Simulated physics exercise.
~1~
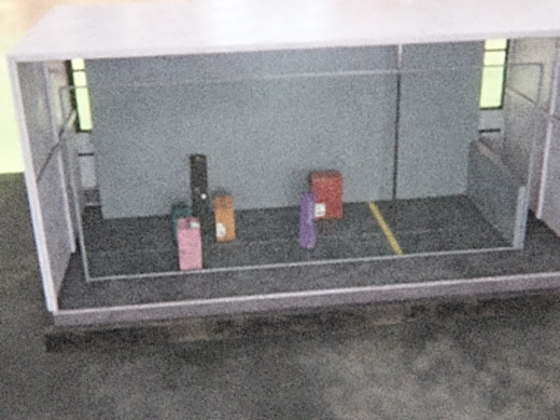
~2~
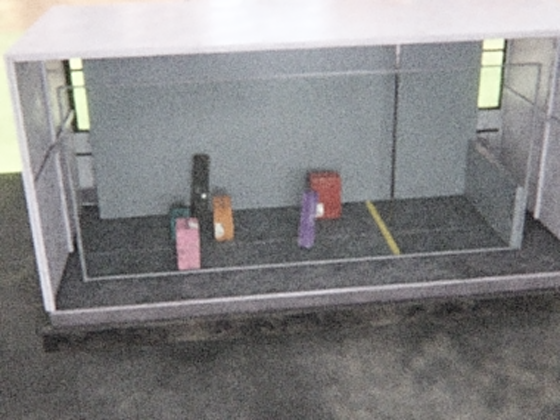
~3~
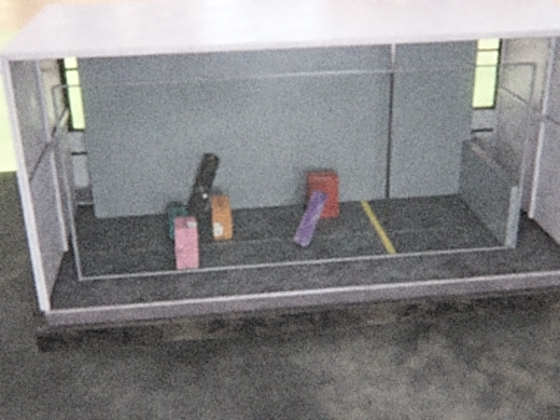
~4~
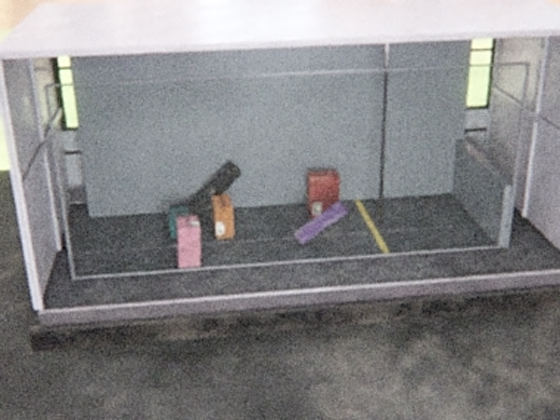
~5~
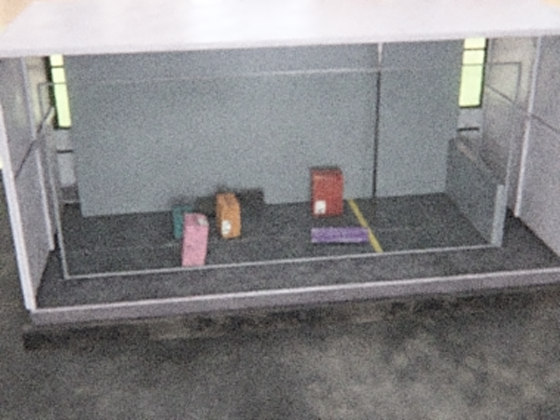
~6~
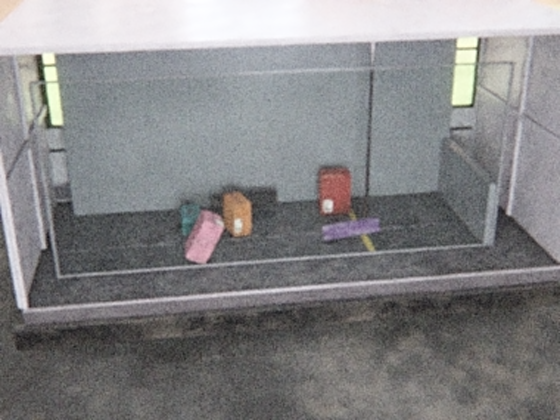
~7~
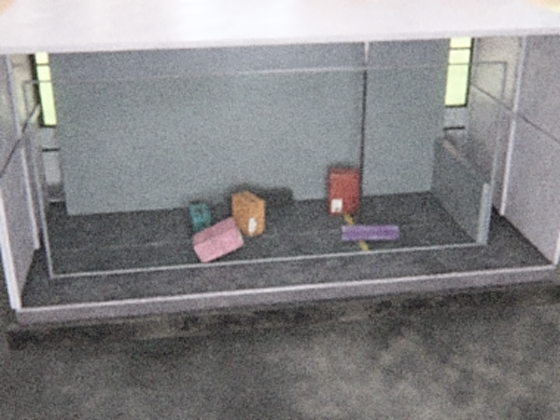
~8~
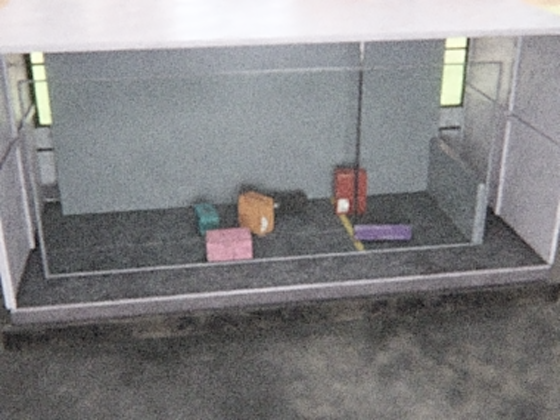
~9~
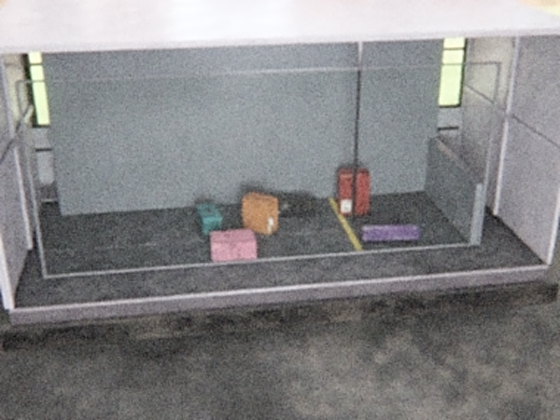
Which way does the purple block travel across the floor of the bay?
It moves to the right, tipping onto its side and sliding over the yellow line.
Purple and black blocks toppling right in a grey bay, a pink one following, and a red one crossing the yellow line.
